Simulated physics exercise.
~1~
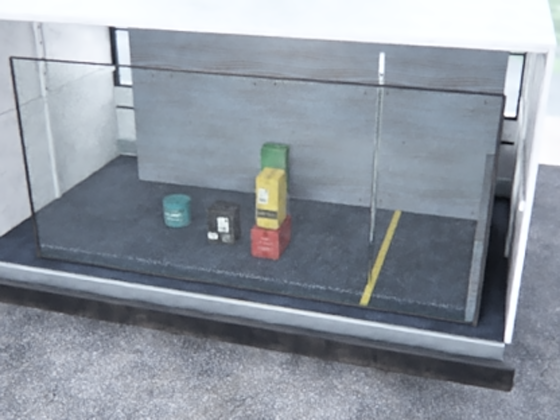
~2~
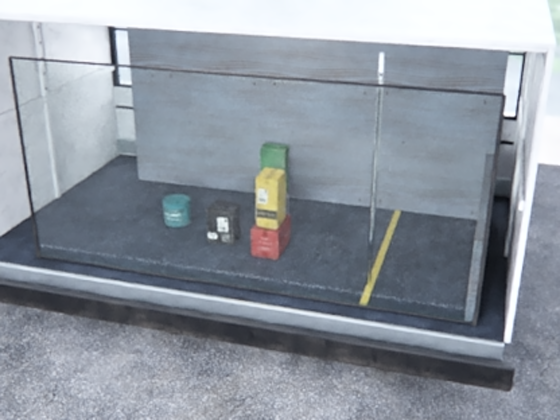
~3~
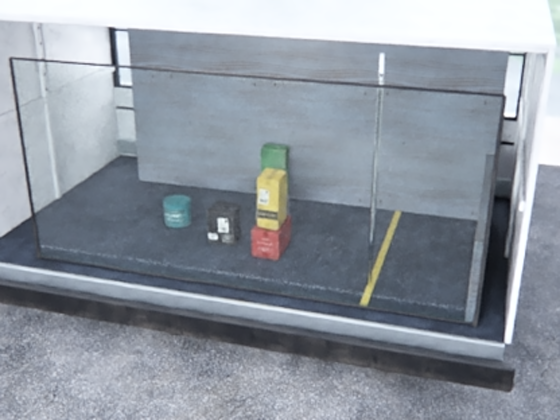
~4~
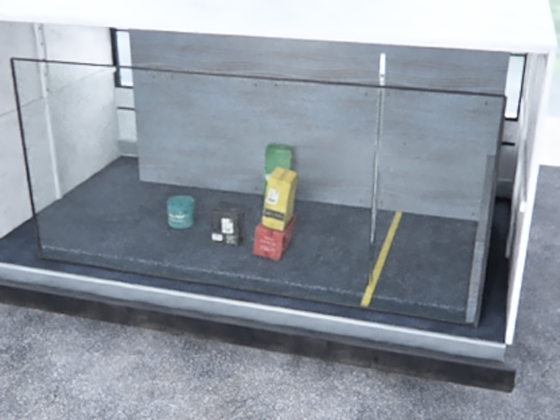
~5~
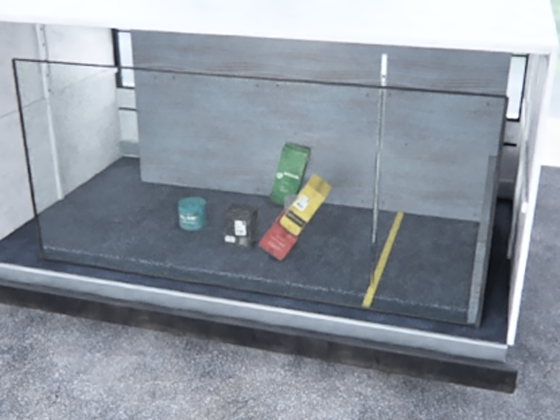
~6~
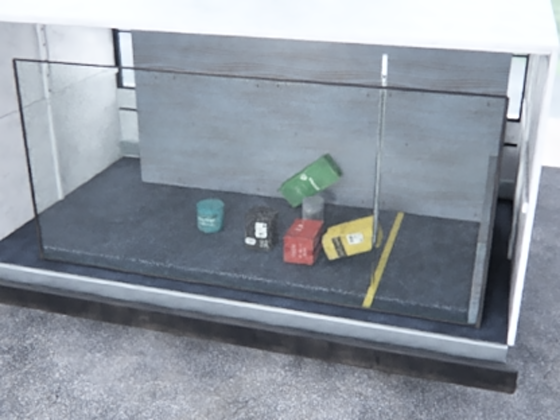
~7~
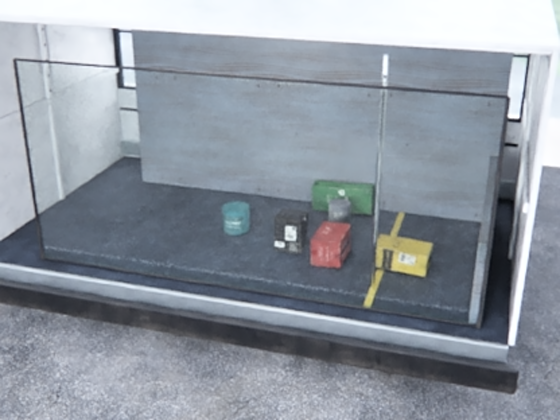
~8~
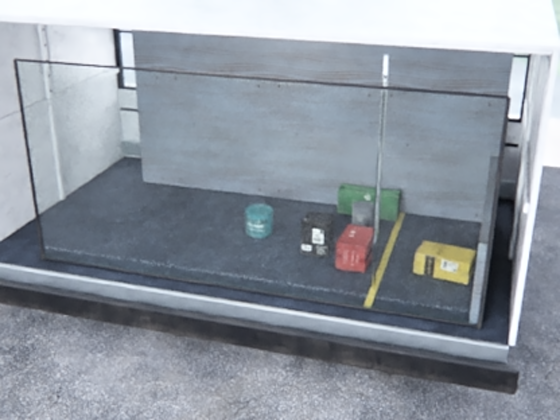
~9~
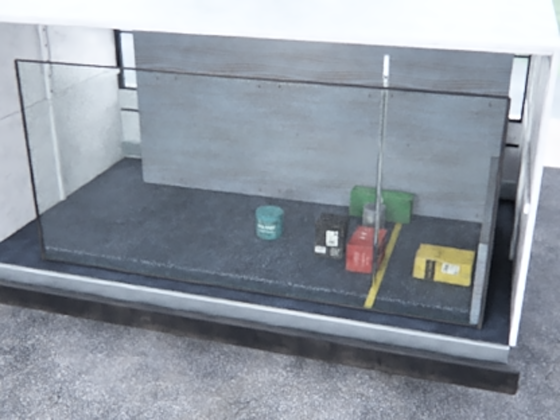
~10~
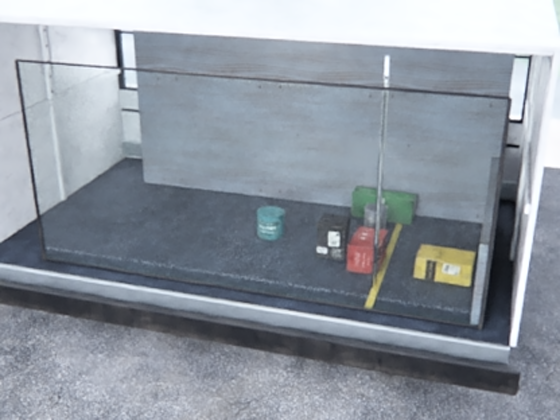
Stacked red, yellow and green boxes toppling right in an open bay, everything sliding until only the yellow box crosses the line.
